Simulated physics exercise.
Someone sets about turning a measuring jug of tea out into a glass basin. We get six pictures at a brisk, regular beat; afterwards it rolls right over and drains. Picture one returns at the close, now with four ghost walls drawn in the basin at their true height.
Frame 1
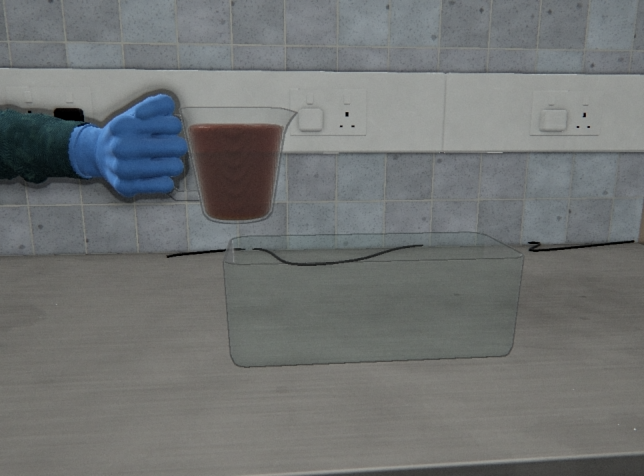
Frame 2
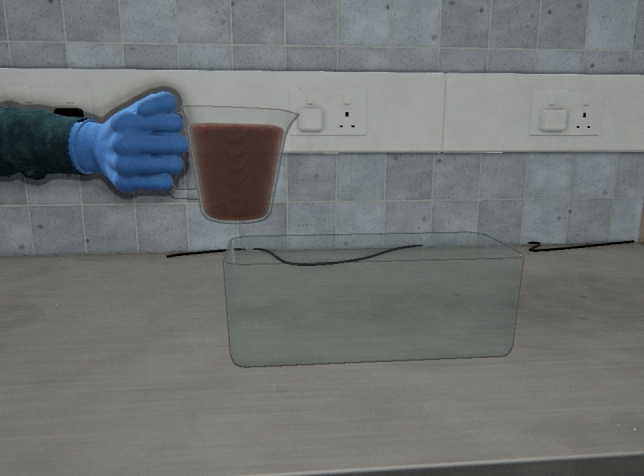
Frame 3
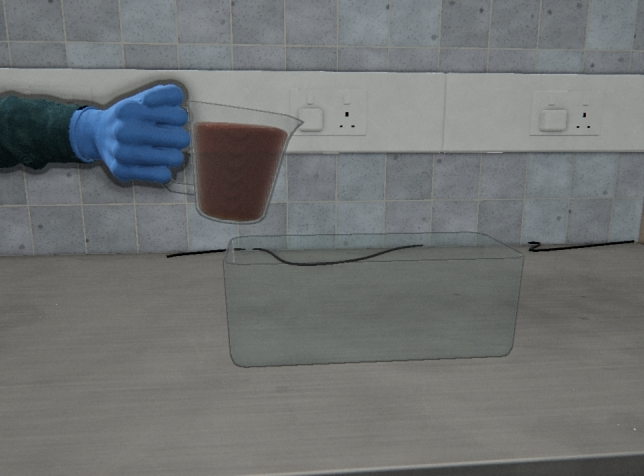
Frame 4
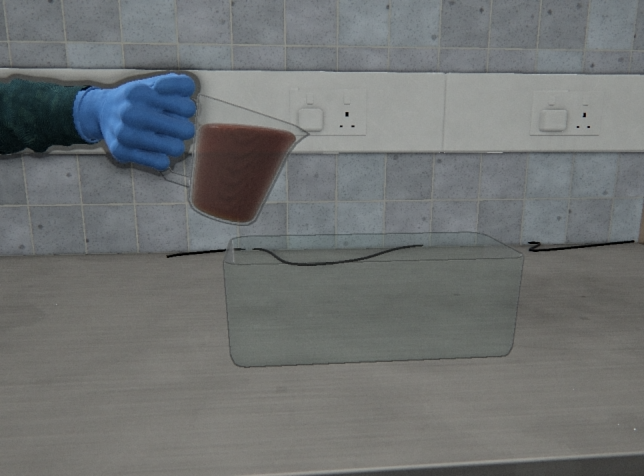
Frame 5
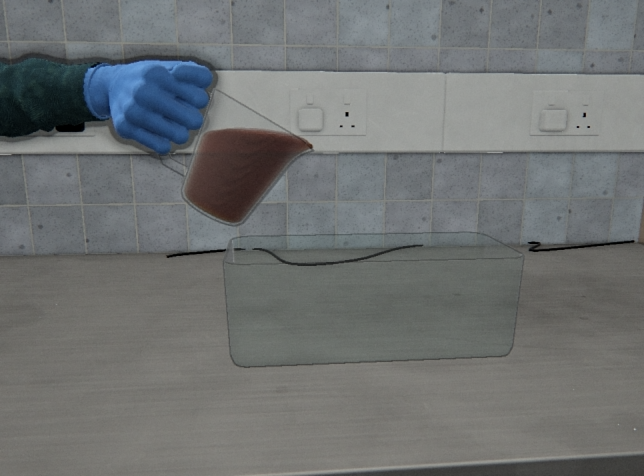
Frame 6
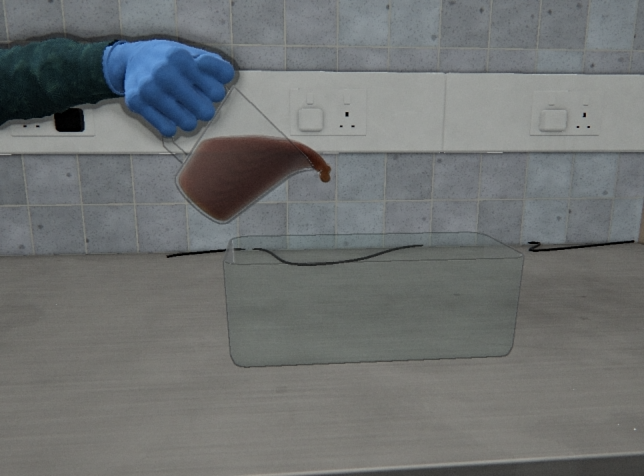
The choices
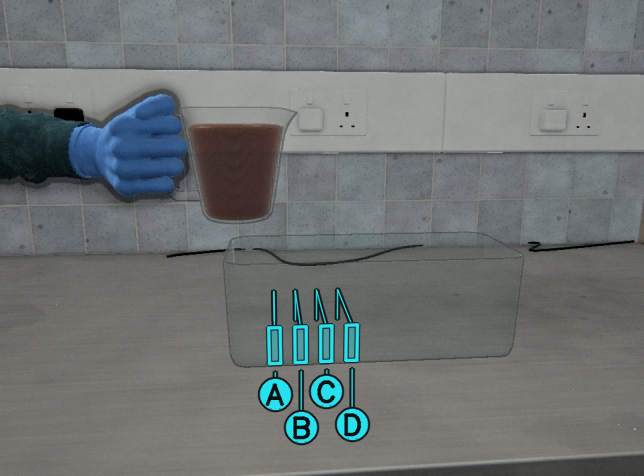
On a grey worktop, a blue-gloved hand tilting a jug of brown liquid rightward above a glass basin, liquid crossing the lip.
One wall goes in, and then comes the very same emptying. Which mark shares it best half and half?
Choose D.
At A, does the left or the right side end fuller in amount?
More ends on the right.
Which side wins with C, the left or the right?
More ends on the right.
On the marked copy, A at (275, 372); B at (301, 371); C at (326, 369); D at (352, 368).
For position A, about 5 % ends left of the wall and 95 % right of it.
For position B, about 3 % ends left of the wall and 97 % right of it.
For position C, about 12 % ends left of the wall and 87 % right of it.
For position D, about 52 % ends left of the wall and 47 % right of it.
